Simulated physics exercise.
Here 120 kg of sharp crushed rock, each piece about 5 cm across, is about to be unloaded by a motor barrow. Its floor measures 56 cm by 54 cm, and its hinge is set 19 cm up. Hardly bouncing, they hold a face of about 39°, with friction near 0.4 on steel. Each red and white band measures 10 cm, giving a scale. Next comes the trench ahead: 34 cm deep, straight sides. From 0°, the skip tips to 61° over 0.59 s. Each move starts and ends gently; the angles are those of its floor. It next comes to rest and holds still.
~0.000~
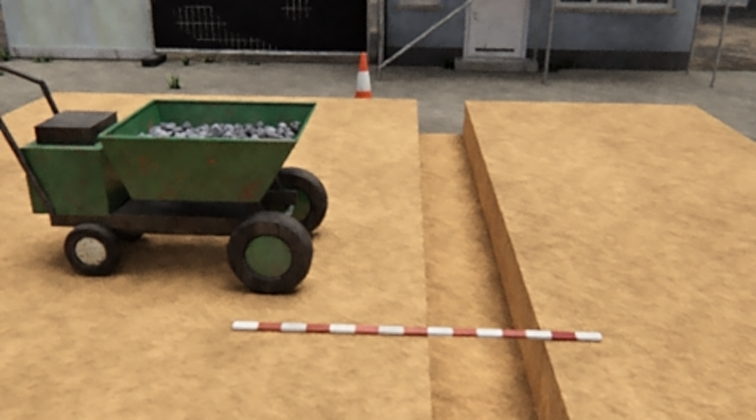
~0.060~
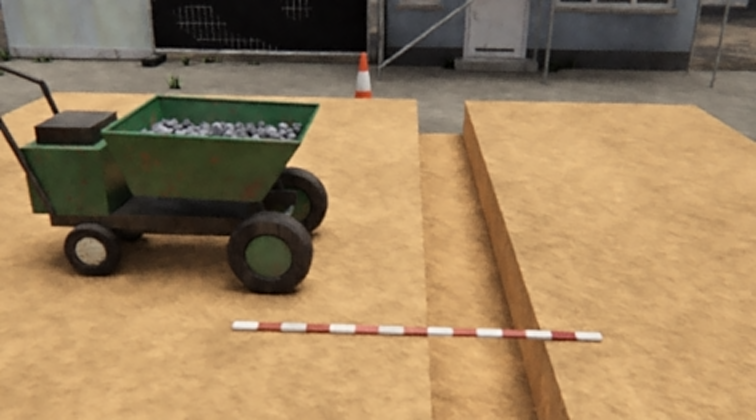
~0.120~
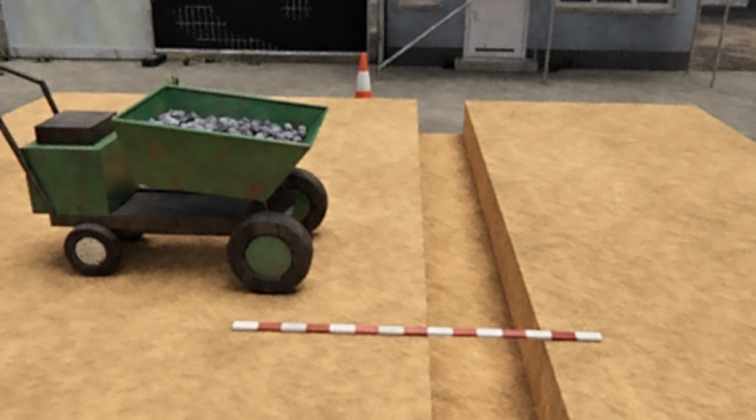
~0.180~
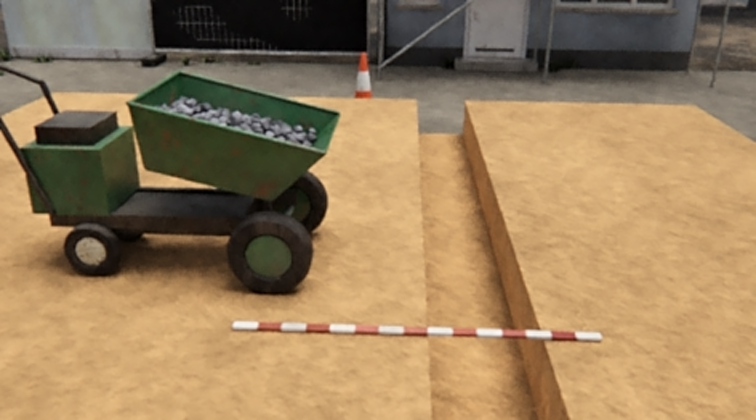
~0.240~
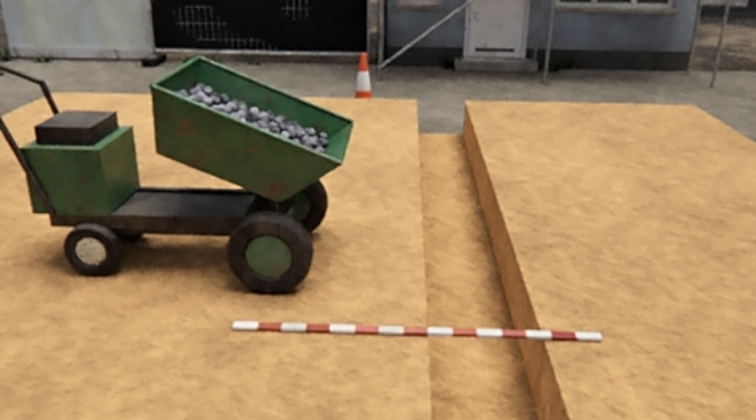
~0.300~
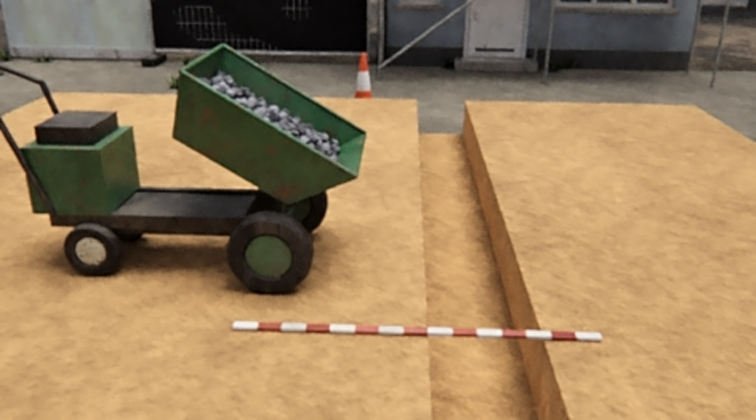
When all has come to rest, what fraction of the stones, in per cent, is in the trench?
At the end about 38 per cent of the stones are there.
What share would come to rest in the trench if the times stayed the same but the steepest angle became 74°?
It would be close to 80 percent.
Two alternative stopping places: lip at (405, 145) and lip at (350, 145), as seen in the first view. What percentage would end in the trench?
I'd say some 15 per cent and some 40 per cent.
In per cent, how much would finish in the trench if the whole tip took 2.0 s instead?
Probably about 10 in a hundred.
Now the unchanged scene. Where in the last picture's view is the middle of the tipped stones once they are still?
I'd put it close to (477, 322).
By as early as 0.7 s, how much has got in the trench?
About 0 per cent by then.
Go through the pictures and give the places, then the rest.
In the first frame, the skip is at 0°, its lip at (296, 142); the top of the load is at (214, 130).
In the second frame, the skip is at 2°, its lip at (300, 143); the top of the load is at (194, 128); the stones move at 0.4 m/s on average.
The third frame shows lip at (310, 147), floor tilted 7°, highest stones at (182, 119); the stones move at 0.8 m/s on average.
In the fourth frame, the skip is at 14°, its lip at (325, 154); the top of the load is at (188, 106); the stones move at 1.2 m/s on average.
In the fifth frame, the skip is at 22°, its lip at (341, 164); the top of the load is at (202, 93); the stones move at 1.3 m/s on average.
The sixth frame shows lip at (357, 177), floor tilted 31°, highest stones at (219, 82); the stones move at 1.4 m/s on average.
After 0.4 s the floor is at 51°; 100 % in the skip; the foremost stones are at (356, 193).
After 0.7 s the floor is at 61°; 96 % in the skip, 4 % short of the trench; the foremost stones are at (427, 229).
After 1.0 s the floor is at 61°; 63 % in the skip, 7 % short of the trench, 30 % in the trench; the foremost stones are at (517, 312).
After 3.0 s the floor is at 61°; 56 % in the skip, 6 % short of the trench, 38 % in the trench; the foremost stones are at (523, 309).
